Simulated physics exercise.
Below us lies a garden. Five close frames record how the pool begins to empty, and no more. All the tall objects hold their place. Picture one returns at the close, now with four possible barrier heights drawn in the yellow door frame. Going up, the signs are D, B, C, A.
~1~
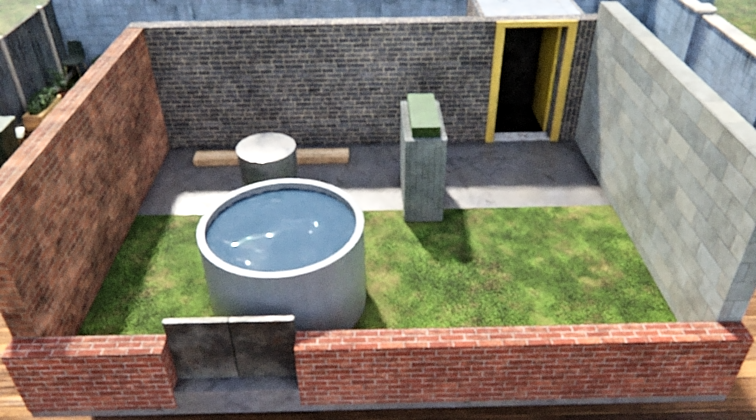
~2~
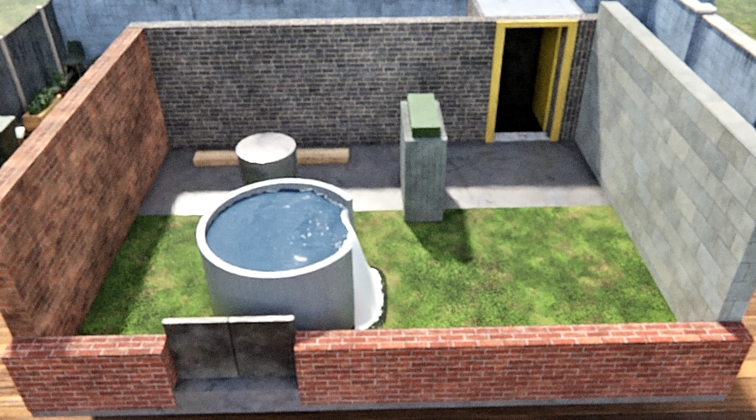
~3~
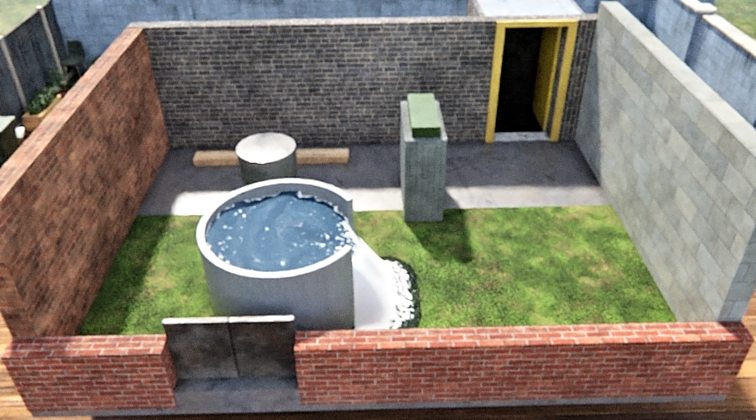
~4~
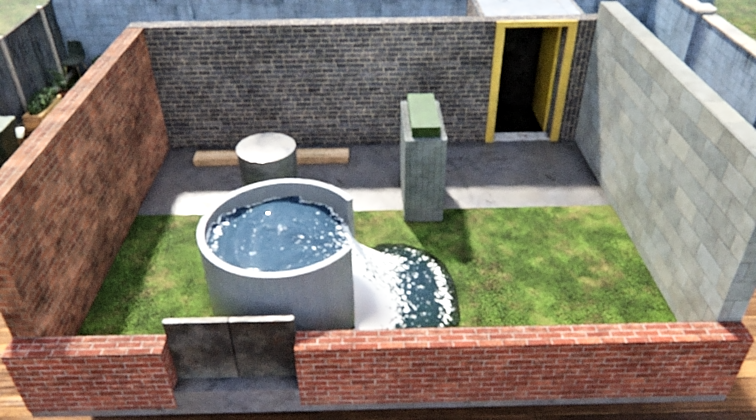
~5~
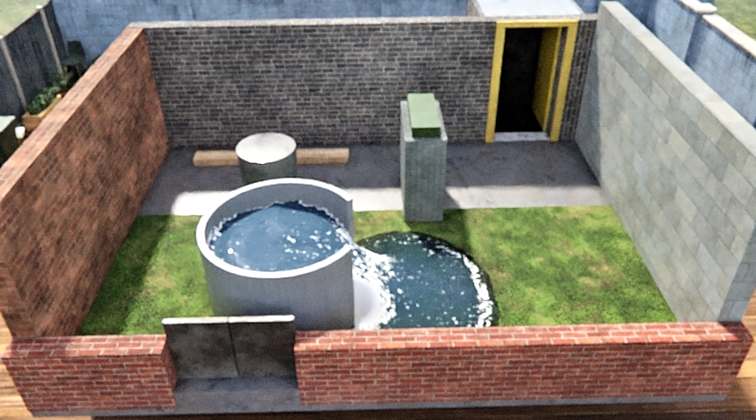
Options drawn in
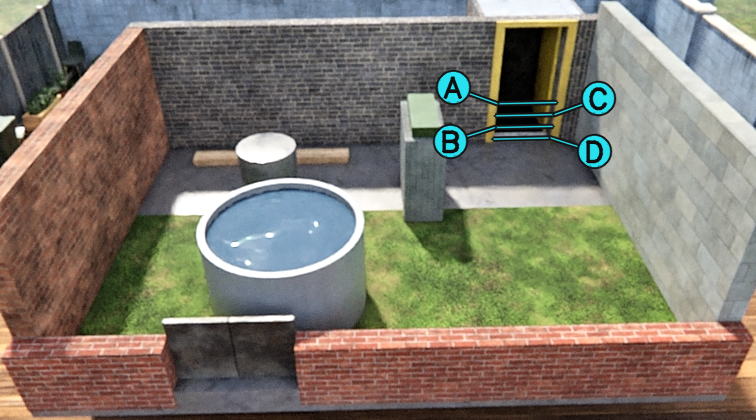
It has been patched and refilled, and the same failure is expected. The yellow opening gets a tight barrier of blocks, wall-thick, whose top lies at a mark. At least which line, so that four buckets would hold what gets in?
Use mark B.
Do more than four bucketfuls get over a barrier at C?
No, not at all.
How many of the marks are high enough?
Three.
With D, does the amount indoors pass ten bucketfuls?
Yes.
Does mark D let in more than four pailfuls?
Yes.
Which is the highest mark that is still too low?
D.
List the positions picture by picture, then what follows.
Water in the pool at rest, its middle at (282, 229); foot of the yellow doorway at (521, 141); shut gate at (231, 329), in the first picture.
Front seen at (374, 277), 1 % of the ground wet, in the second picture.
Front seen at (411, 284), 3 % of the ground wet, in the third picture.
Front seen at (423, 256), 6 % of the ground wet, in the fourth picture.
Front seen at (489, 300), 11 % of the ground wet, in the fifth picture.
On the marked copy, A at (526, 103); B at (523, 126); C at (525, 115); D at (522, 138); from the bottom up D, B, C, A.
For mark A, nothing gets over.
For mark B, nothing gets over.
For mark C, nothing gets over.
For mark D, some 25 bucketfuls get in.
